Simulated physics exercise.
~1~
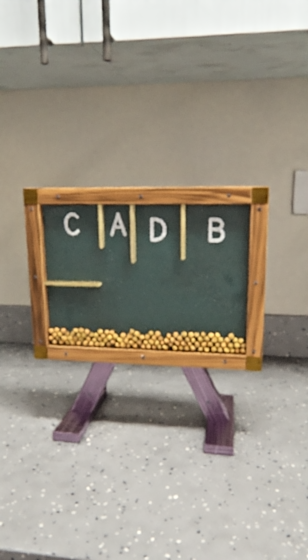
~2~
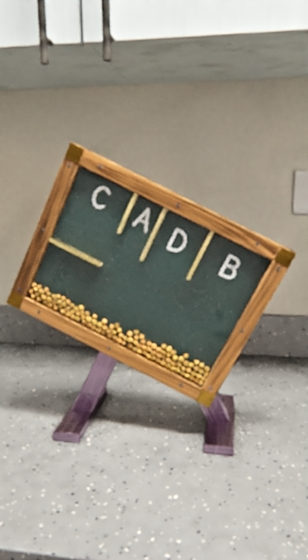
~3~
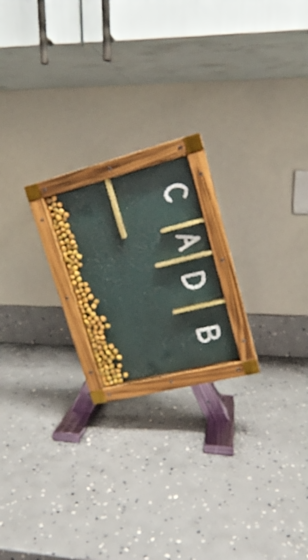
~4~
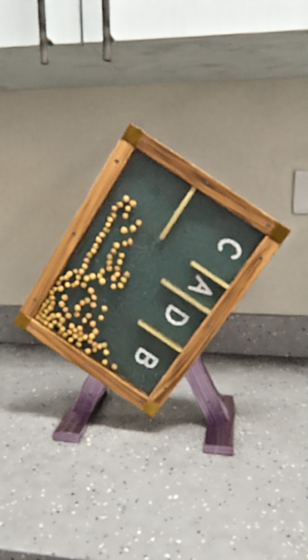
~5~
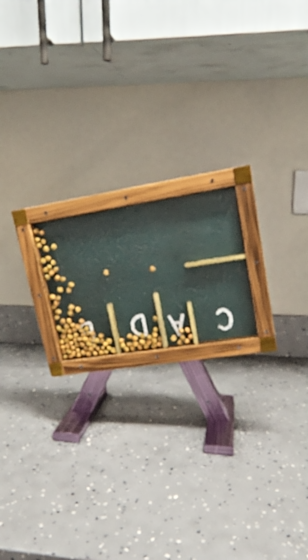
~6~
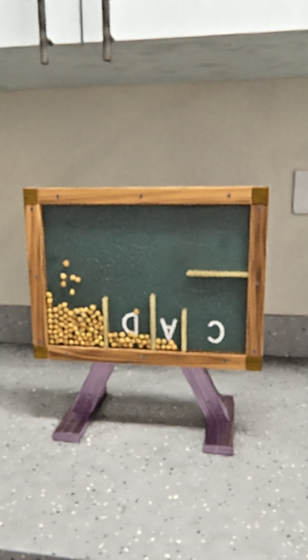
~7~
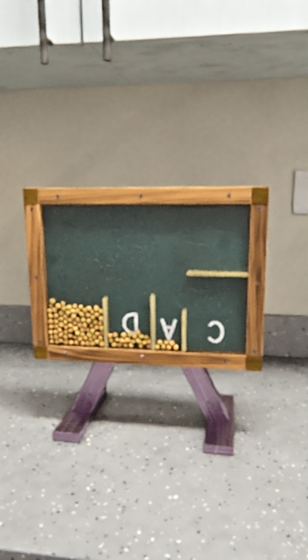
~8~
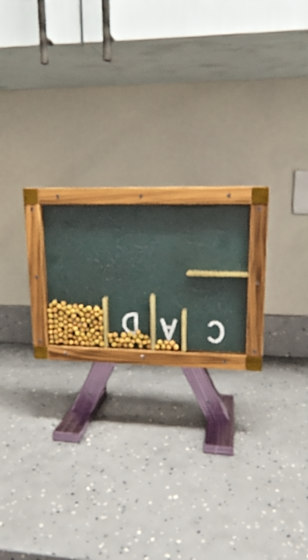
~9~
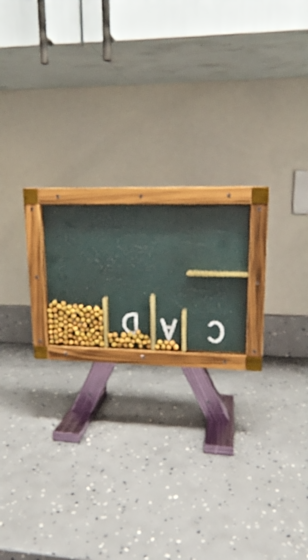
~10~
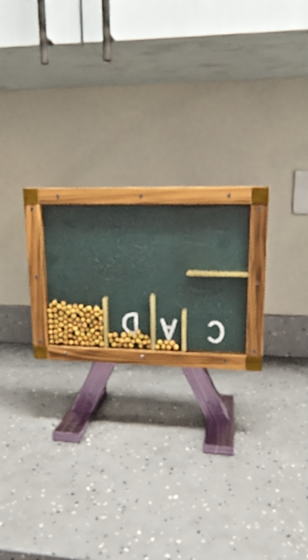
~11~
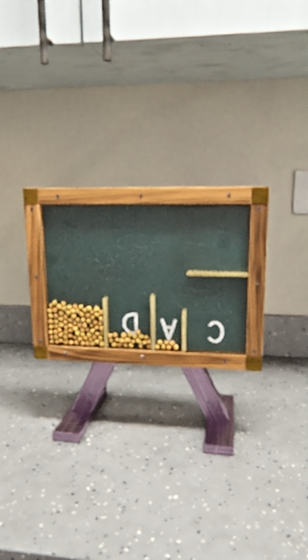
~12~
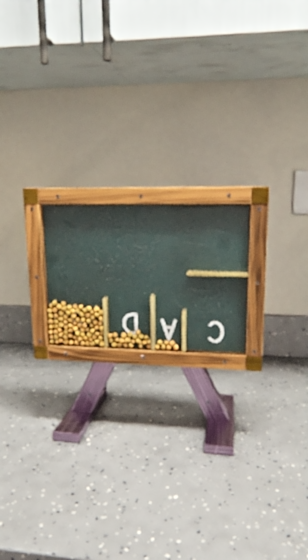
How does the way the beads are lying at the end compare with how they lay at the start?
At the start the beads were spread in a layer along the whole bottom edge of the board. By the end they had gathered toward the left, heaped highest in the leftmost pocket, with the rightmost one empty.
